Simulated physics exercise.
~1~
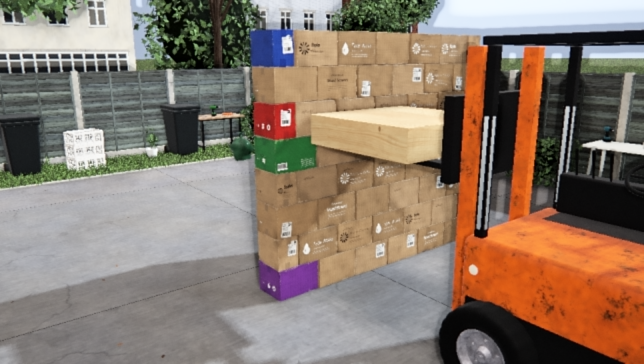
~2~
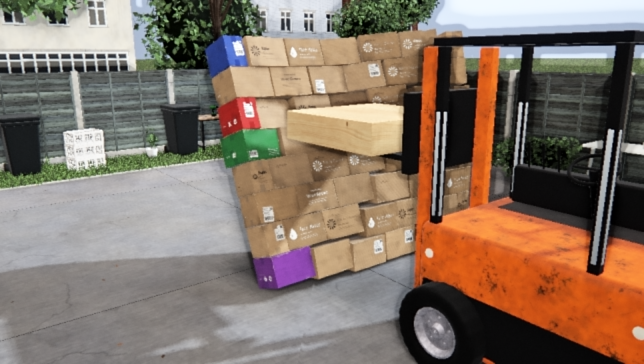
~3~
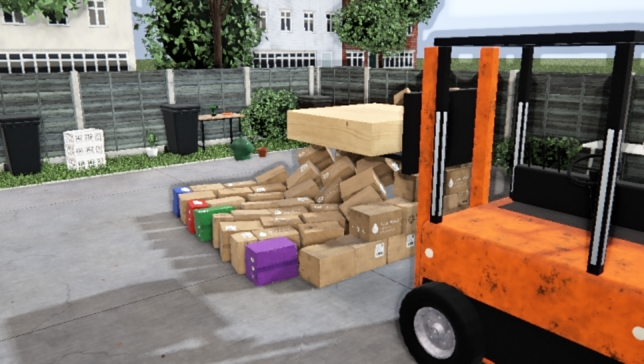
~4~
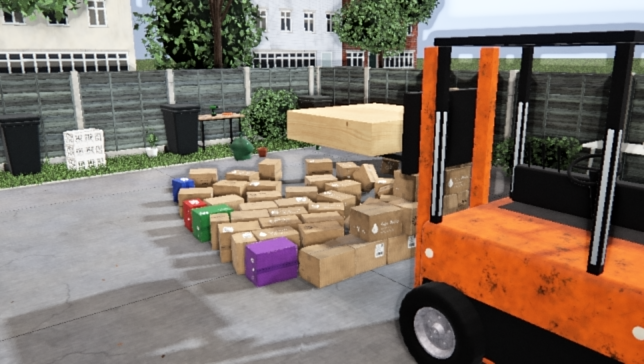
The clip shows an orange forklift pushing a pale wooden block into a tall wall of stacked cardboard boxes in a yard. The wall leans and collapses, leaving the red, green, blue and purple boxes among many scattered on the ground as the forklift stands still.
